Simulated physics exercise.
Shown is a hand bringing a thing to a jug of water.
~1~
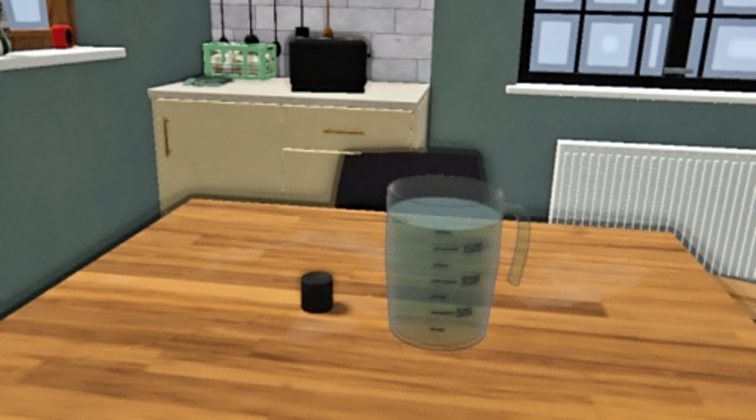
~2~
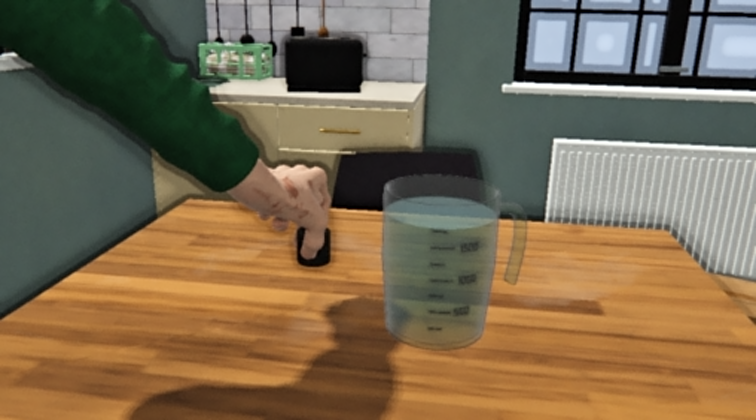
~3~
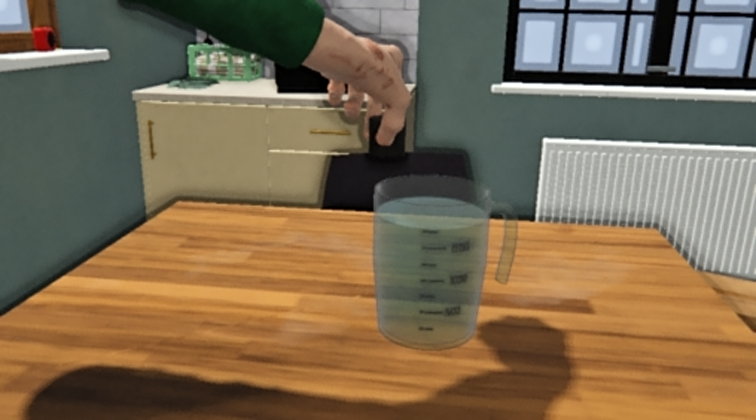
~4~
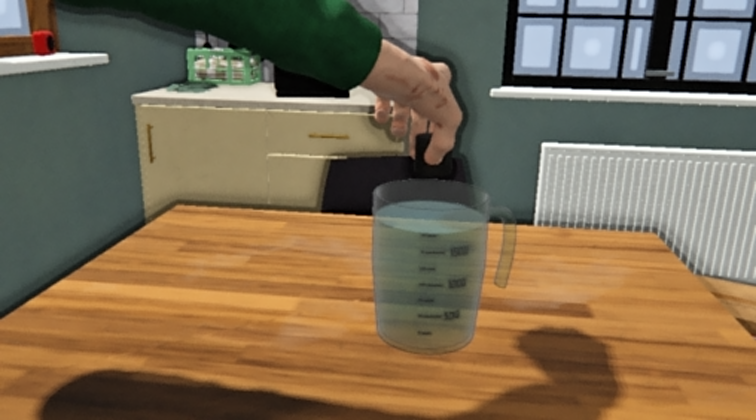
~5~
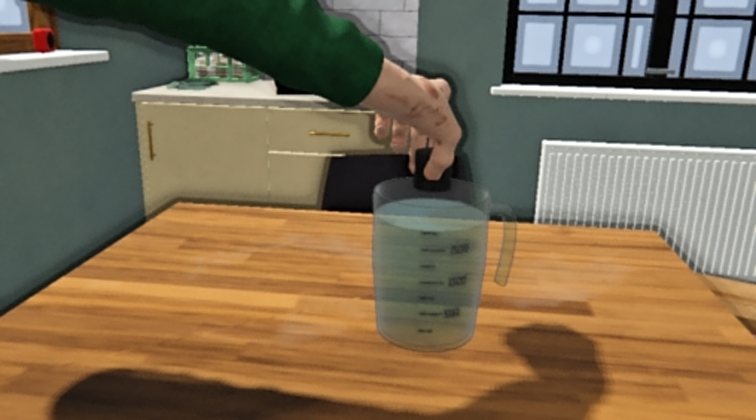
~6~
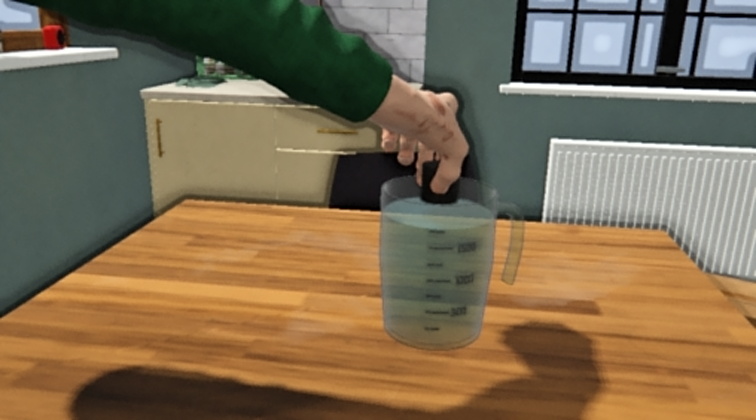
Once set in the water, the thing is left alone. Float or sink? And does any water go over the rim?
Water: Never stays up. Jug: Never spills.
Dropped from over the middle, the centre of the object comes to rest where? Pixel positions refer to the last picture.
It winds up with its middle close to pixel (433, 306).
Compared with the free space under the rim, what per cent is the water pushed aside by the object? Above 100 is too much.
Ratio: Near 20 per cent.
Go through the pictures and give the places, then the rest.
The iron weight lies on the top at (317, 293); jug (441, 258) about three quarters full, in the first frame.
A hand picks up the iron weight at (314, 246); jug about three quarters full, surface at (441, 212), in the second frame.
The iron weight is carried over at (387, 136); jug (429, 258) about three quarters full, in the third frame.
The iron weight is above the jug at (434, 154); jug about three quarters full, surface at (430, 217), in the fourth frame.
The iron weight comes down at (433, 169); jug (429, 260) about three quarters full, in the fifth frame.
The iron weight is just over the surface at (440, 182); jug about three quarters full, surface at (438, 213), in the sixth frame.
Next, the iron weight enters the water; the jug is nearly full.
After that, the iron weight goes on down; the jug is nearly full.
Finally, the iron weight has sunk; the jug is nearly full; the top is dry.
